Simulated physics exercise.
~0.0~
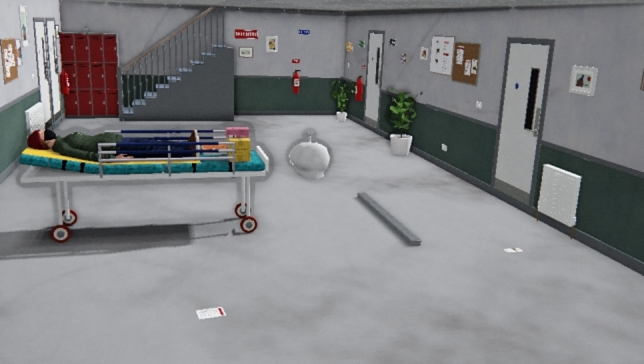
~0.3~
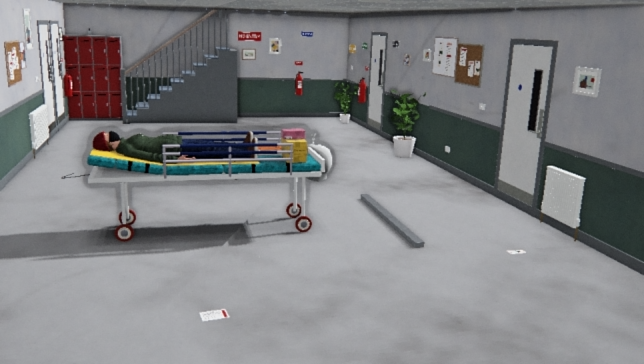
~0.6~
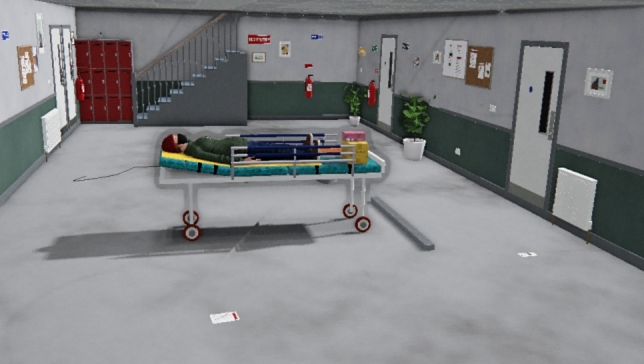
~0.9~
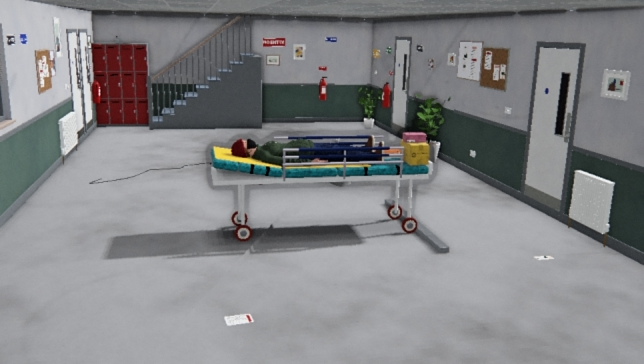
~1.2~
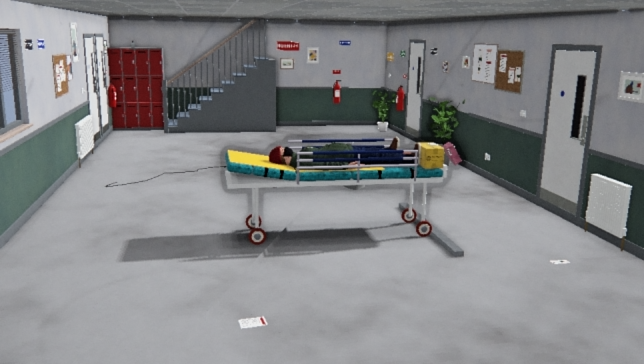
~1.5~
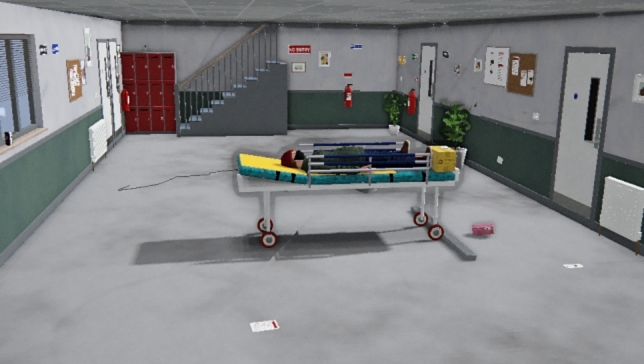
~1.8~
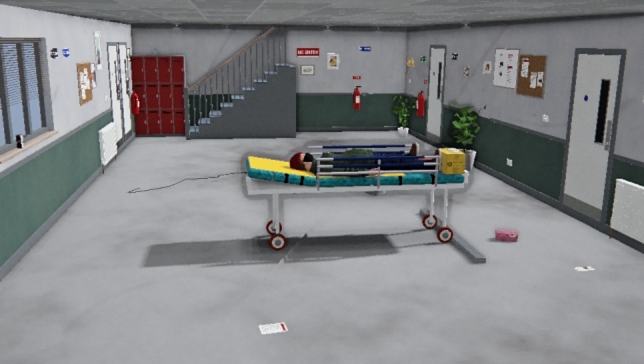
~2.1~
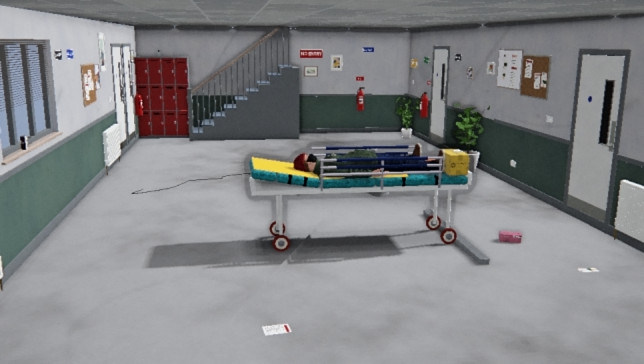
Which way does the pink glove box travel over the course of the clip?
It travels to the right, riding on the stretcher at first and then dropping off beyond the foot end onto the floor.
Wheeled stretcher carrying a person rolling right and stopping at a floor sill, pink box dropping off, yellow holdall staying aboard.
